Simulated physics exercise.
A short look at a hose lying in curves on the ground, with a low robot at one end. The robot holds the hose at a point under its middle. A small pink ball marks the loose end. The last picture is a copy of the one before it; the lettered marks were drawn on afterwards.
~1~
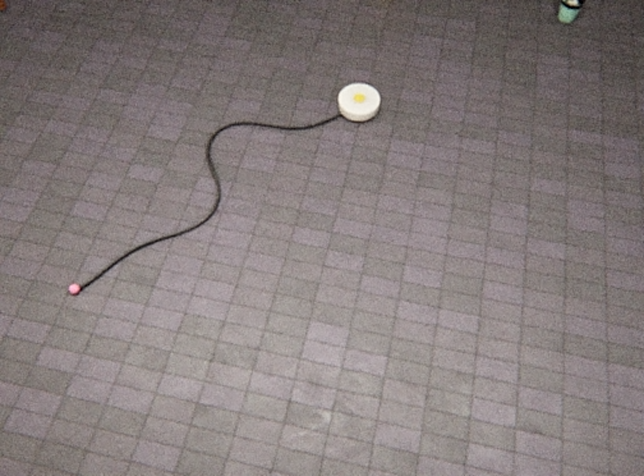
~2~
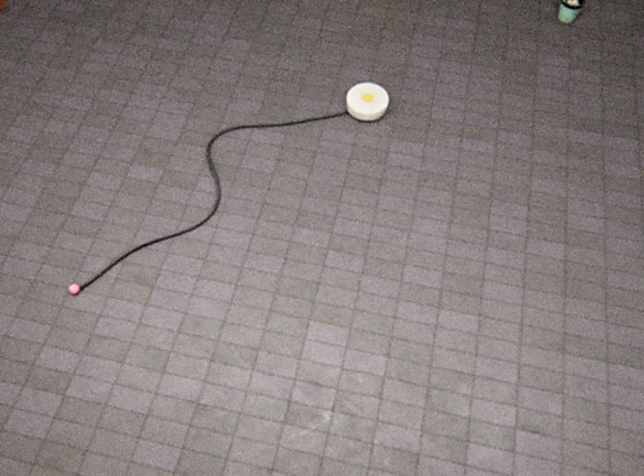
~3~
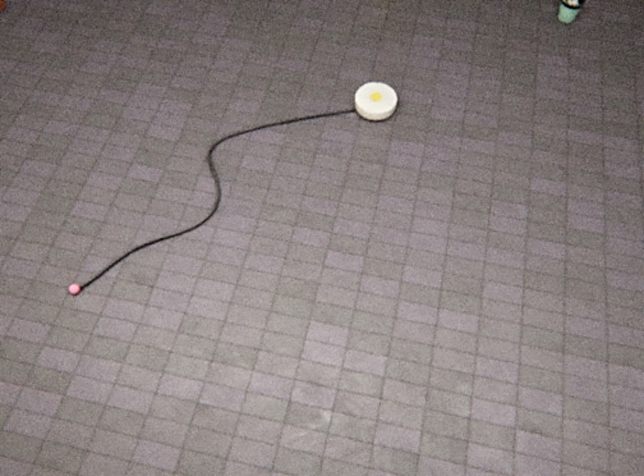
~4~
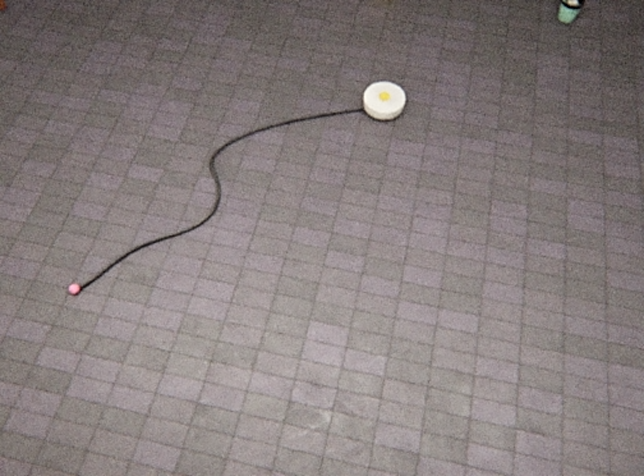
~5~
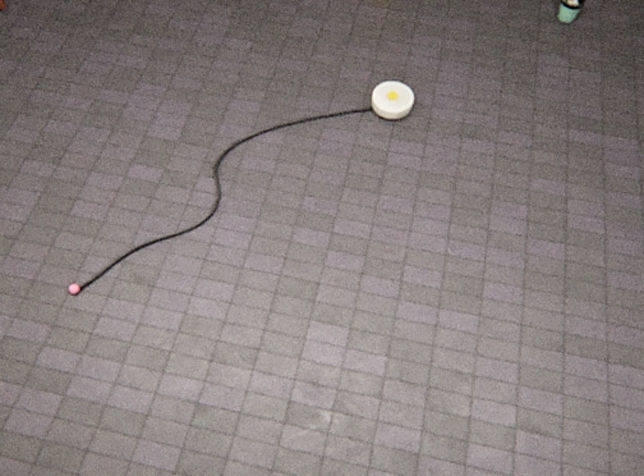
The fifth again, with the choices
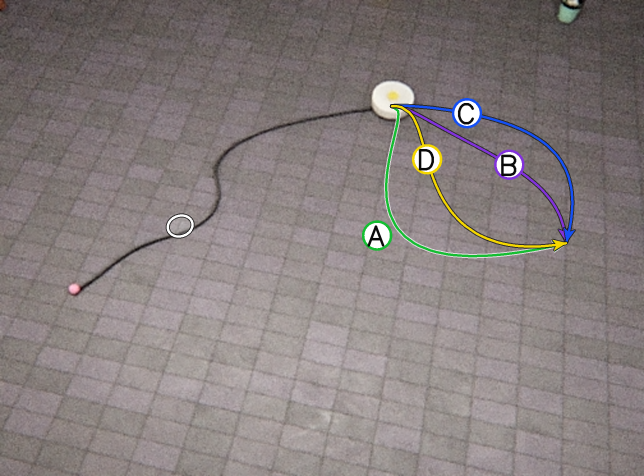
On a gray tiled floor, a round white robot slides slowly right, pulling a curved black hose.
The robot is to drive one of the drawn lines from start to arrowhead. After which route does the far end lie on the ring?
The end stops on the ring with C.
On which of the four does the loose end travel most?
C.
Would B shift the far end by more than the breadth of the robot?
Yes.
On the copy, A from (392, 106) via (398, 229) to (566, 243); B from (392, 106) via (491, 154) to (566, 242); C from (392, 106) via (526, 132) to (567, 242); D from (392, 106) via (442, 198) to (566, 243); the ring at (180, 226).
On C. First, robot (494, 114), middle of the hose (305, 164), free end (121, 258).
Then, robot (572, 174), middle of the hose (364, 164), free end (173, 228).
Finally, robot (569, 239), middle of the hose (370, 167), free end (177, 225); the free end is on the ring.
By contrast, A leaves the free end at (128, 259); B leaves the free end at (154, 240); D leaves the free end at (130, 257).
